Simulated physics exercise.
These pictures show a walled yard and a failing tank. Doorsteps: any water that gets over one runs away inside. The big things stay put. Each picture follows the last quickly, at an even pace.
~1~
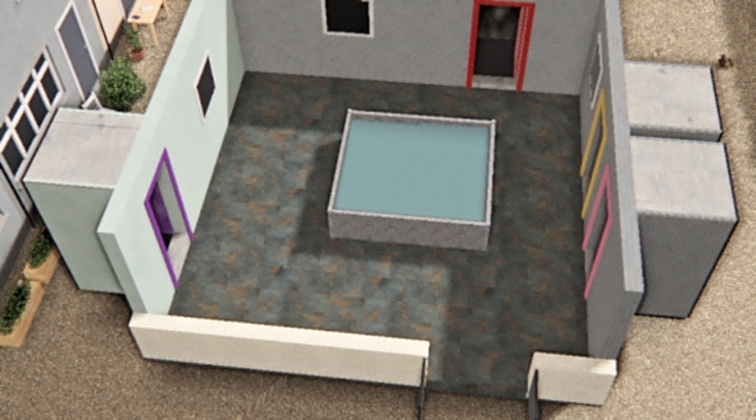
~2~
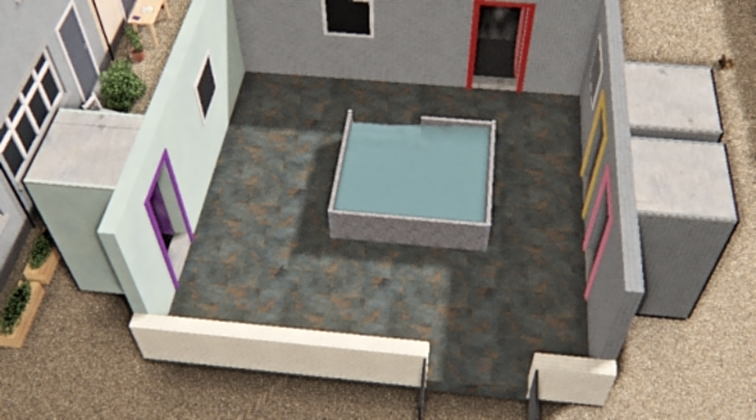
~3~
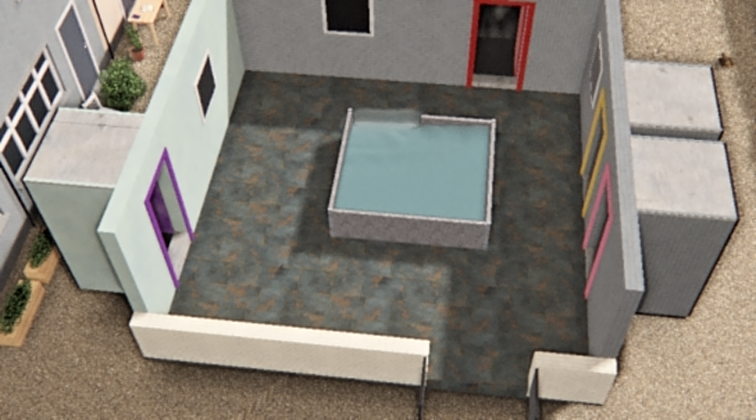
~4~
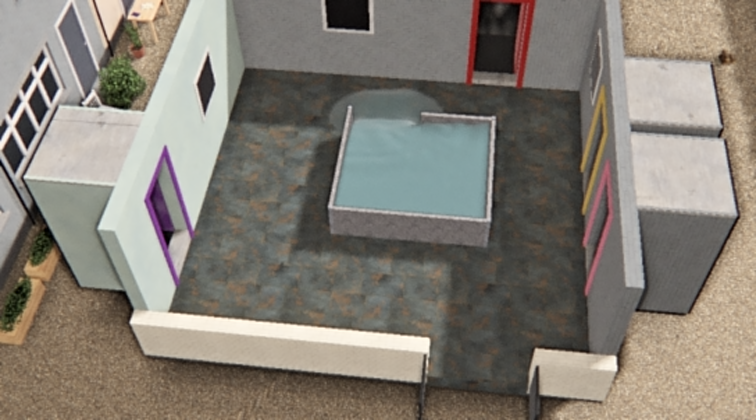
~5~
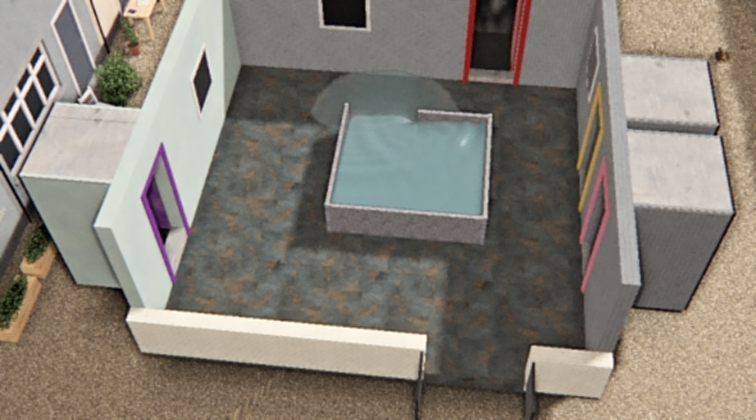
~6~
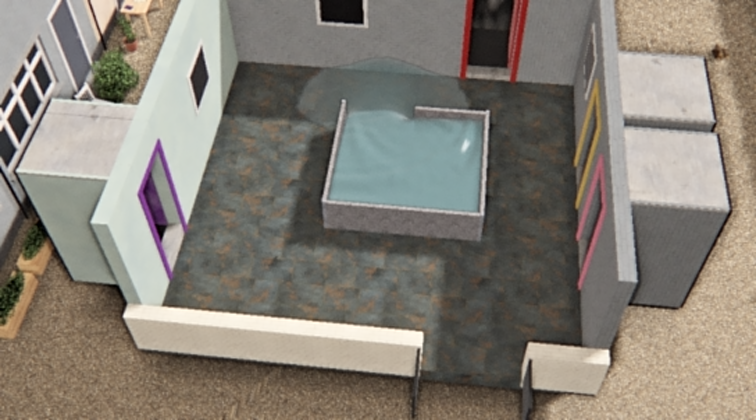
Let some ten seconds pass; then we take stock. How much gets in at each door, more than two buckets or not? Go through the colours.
Outcome: The red door is going to stay inside the allowance, the purple door is going to stay inside the allowance, the pink door is going to stay inside the allowance, the yellow door is going to overshoot the allowance.
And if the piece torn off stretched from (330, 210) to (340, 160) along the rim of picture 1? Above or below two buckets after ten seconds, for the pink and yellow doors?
Going door by door: The pink one gets too much, and the yellow one gets too much.
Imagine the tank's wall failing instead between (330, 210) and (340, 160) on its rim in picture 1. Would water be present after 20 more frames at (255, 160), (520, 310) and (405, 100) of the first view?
Submerged, unwetted, unwetted.
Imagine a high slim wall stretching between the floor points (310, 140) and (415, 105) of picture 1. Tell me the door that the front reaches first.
I say the door marked red.
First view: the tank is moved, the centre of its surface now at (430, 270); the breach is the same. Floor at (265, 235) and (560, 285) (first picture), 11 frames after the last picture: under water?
One after the other: Untouched, untouched.
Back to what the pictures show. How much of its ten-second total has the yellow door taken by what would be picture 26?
Some 5 per cent.
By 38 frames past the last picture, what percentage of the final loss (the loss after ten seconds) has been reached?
Working it through, I arrive at 10 per cent.
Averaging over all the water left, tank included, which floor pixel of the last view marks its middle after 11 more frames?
Somewhere near (390, 147).
A moment on, water covers 15 % of the floor; the red door wet at the sill, nothing in, the purple door not reached, the pink door not reached, the yellow door not reached.
Next, water covers 25 % of the floor; the red door wet at the sill, nothing in, the purple door not reached, the pink door not reached, the yellow door not reached.
Then, water covers 45 % of the floor; the red door wet at the sill, nothing in, the purple door wet at the sill, nothing in, the pink door not reached, the yellow door under two buckets in.
Later, water covers 90 % of the floor; the red door wet at the sill, nothing in, the purple door wet at the sill, nothing in, the pink door wet at the sill, nothing in, the yellow door over two buckets in.
In the end, water covers 100 % of the floor; the red door wet at the sill, nothing in, the purple door wet at the sill, nothing in, the pink door wet at the sill, nothing in, the yellow door over two buckets in.
